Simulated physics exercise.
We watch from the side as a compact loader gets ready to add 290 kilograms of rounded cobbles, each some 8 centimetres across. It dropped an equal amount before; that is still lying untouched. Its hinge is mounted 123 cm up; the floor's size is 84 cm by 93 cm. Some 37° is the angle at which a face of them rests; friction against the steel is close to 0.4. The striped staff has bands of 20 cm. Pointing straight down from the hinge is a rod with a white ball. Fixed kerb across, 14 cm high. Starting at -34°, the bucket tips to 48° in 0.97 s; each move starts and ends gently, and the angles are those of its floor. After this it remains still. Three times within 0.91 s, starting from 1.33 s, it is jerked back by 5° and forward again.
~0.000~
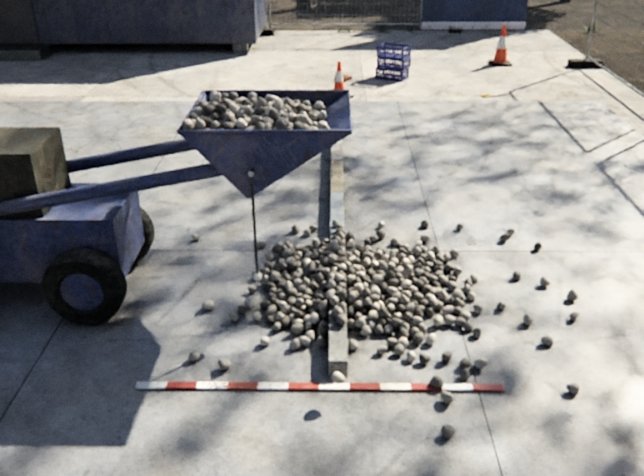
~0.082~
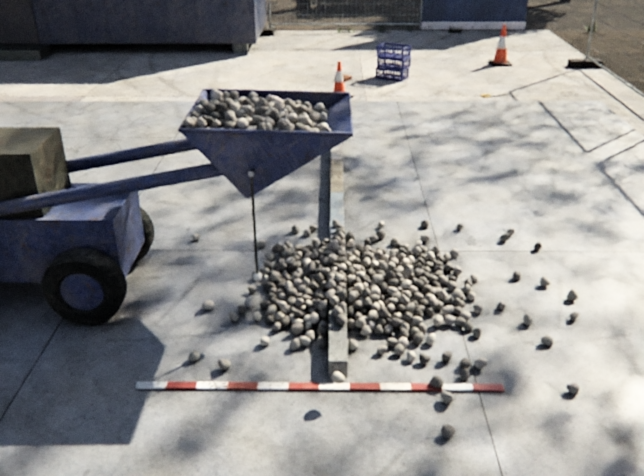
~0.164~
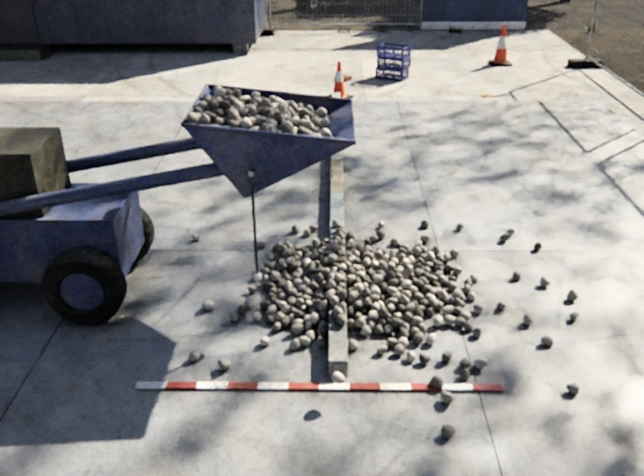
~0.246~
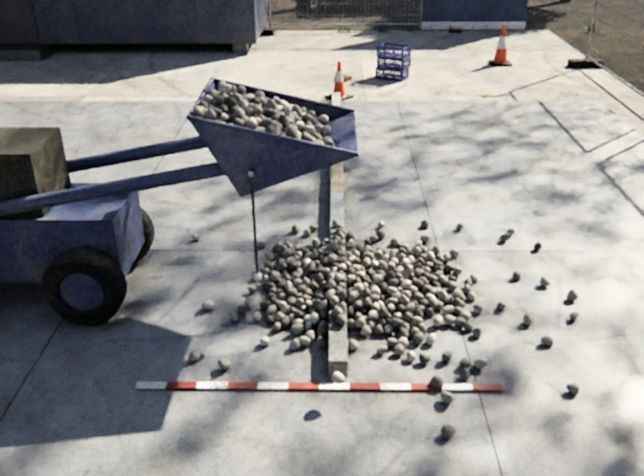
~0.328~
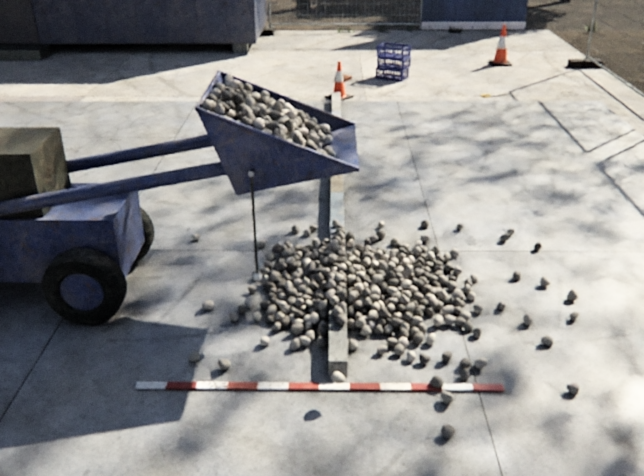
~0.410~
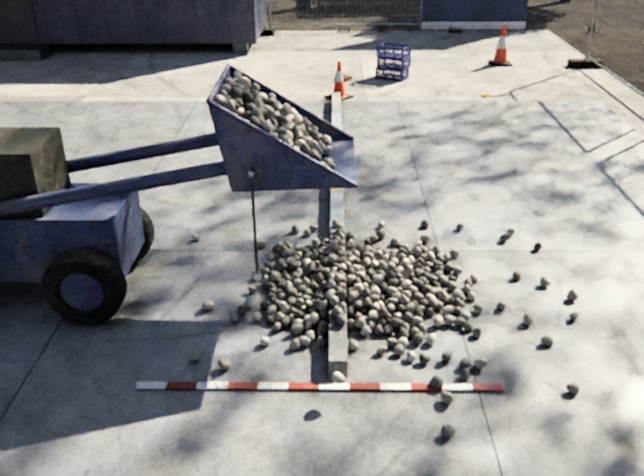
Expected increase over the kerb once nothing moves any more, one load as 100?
About 82 in every hundred.
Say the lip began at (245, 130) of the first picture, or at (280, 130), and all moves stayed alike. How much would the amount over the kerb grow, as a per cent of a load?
Roughly 0 and 10 per cent, in that order.
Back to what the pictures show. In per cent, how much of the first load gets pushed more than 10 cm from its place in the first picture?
Some 25 percent, give or take.
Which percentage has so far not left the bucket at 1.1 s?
It holds some 40 percent.
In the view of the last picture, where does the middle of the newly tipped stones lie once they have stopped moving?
In the last view, about pixel (381, 278).
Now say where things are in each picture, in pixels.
The bucket is at -34°, its lip at (352, 132); the top of the load is at (236, 104). The earlier load is highest near (334, 269), 21 cm above ground level, 42 % on this side of the kerb, 58 % over the kerb, in the first picture.
The bucket is at -32°, its lip at (353, 135); the top of the load is at (237, 103); the stones move at 0.2 m/s on average, in the second picture.
The bucket is at -28°, its lip at (355, 143); the top of the load is at (230, 101); the stones move at 0.3 m/s on average, in the third picture.
Lip at (358, 155), floor tilted -21°, highest stones at (225, 94); the stones move at 0.4 m/s on average, in the fourth picture.
The bucket is at -12°, its lip at (359, 170); the top of the load is at (230, 89); the stones move at 0.5 m/s on average, in the fifth picture.
The bucket is at -2°, its lip at (357, 186); the top of the load is at (236, 86); the stones move at 0.6 m/s on average, in the sixth picture.
After 0.7 s the floor is at 35°; in per cent of one load, 98 in the bucket, 44 on this side of the kerb, 58 over the kerb; the foremost stones are at (556, 285).
After 1.1 s the floor is at 48°; in per cent of one load, 42 in the bucket, 76 on this side of the kerb, 82 over the kerb; the foremost stones are at (556, 285).
After 2.7 s the floor is at 48°; in per cent of one load, 0 in the bucket, 60 on this side of the kerb, 140 over the kerb; the foremost stones are at (565, 281).
After 5.2 s the floor is at 48°; in per cent of one load, 0 in the bucket, 60 on this side of the kerb, 140 over the kerb; the foremost stones are at (565, 281). Net gain over the kerb, 82.
